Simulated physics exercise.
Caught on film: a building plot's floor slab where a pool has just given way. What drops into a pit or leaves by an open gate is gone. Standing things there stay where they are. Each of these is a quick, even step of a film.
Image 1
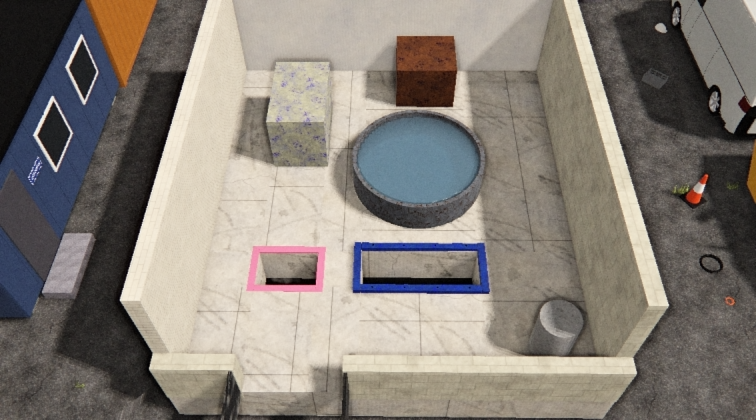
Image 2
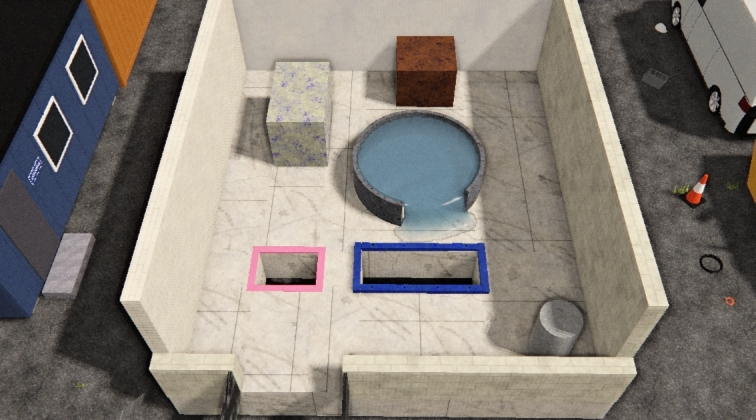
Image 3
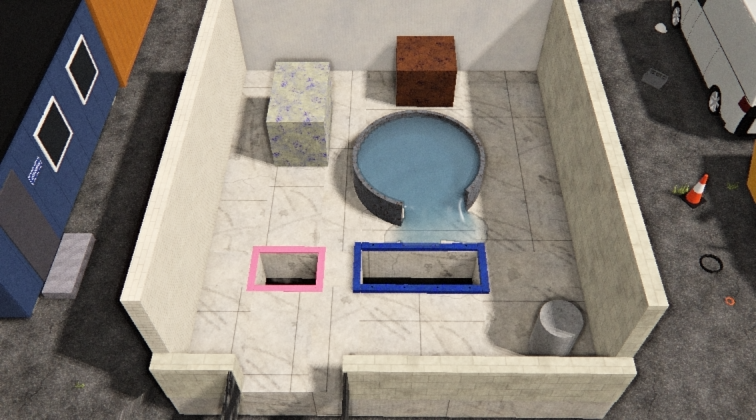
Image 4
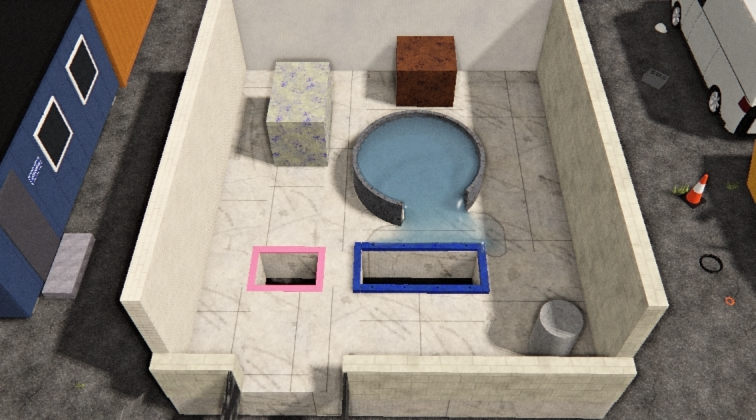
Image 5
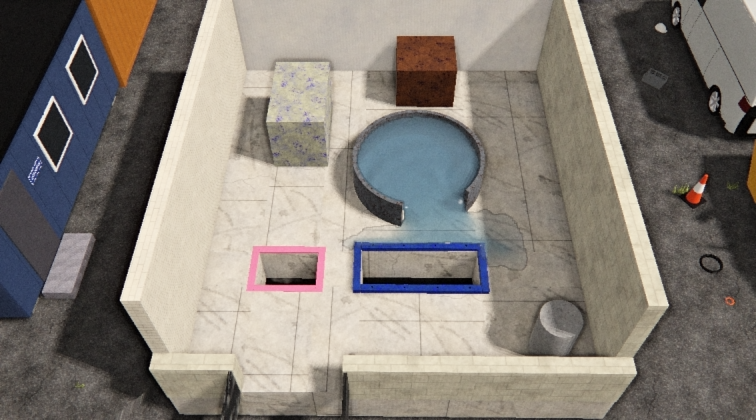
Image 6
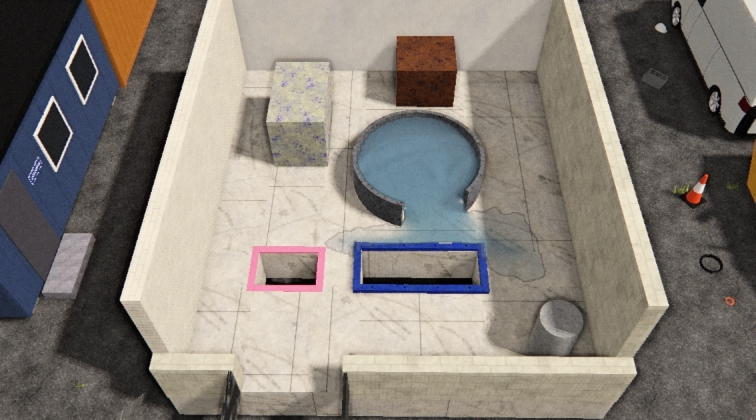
At the start, a round grey pool of still blue water stands in a walled, pale-floored yard behind a pink-framed pit and a blue-framed one. A gap opens in the pool's front wall and water pours out to the blue frame, then spreads left and right, reaching farther past its right end.
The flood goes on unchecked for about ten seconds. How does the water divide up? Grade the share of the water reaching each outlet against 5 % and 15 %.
By my reckoning the gate stays under 5 %, the pink pit stays under 5 %, the blue pit goes over 15 %.
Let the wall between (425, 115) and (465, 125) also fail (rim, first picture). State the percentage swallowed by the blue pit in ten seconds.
Blue: About 0 %.
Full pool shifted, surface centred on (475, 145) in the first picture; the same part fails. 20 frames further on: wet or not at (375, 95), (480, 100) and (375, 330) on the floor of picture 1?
Spot 1 unwetted, spot 2 unwetted, spot 3 wetted.
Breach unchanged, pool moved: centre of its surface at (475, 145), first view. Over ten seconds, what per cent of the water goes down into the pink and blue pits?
Shares - pink: 10 in a hundred; blue: 8 in a hundred.
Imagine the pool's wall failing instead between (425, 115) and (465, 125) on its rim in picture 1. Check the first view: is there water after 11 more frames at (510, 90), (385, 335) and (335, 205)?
Point 1: Inundated; point 2: Unwetted; point 3: Unwetted.
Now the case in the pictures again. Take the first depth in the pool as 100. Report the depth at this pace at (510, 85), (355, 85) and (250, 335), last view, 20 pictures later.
First spot 0 %, second 0 %, third 0 %.
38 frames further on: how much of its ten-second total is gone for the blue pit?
Near 100 %, I'd say.
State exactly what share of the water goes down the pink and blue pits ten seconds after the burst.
I'd say near 2 %, and near 38 %.
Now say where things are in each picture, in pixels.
Still water in the round pool at (418, 159), in the first picture.
Water pours out at (436, 218) and has run to (398, 229), in the second picture.
The front is at (391, 243), out from the gap at (435, 219), in the third picture.
Water pours out at (435, 219) and has run to (370, 243), in the fourth picture.
The front is at (521, 262), out from the gap at (435, 219), in the fifth picture.
The front is at (537, 271), out from the gap at (435, 219), in the sixth picture.
A moment on, water covers 15 % of the floor; the gate 0 %, the pink pit 0 %, the blue pit 14 %.
Next, water covers 20 % of the floor; the gate 0 %, the pink pit 0 %, the blue pit 24 %.
Then, water covers 30 % of the floor; the gate 0 %, the pink pit 0 %, the blue pit 32 %.
Later, water covers 60 % of the floor; the gate 0 %, the pink pit 1 %, the blue pit 37 %.
In the end, water covers 75 % of the floor; the gate 1 %, the pink pit 2 %, the blue pit 38 %.
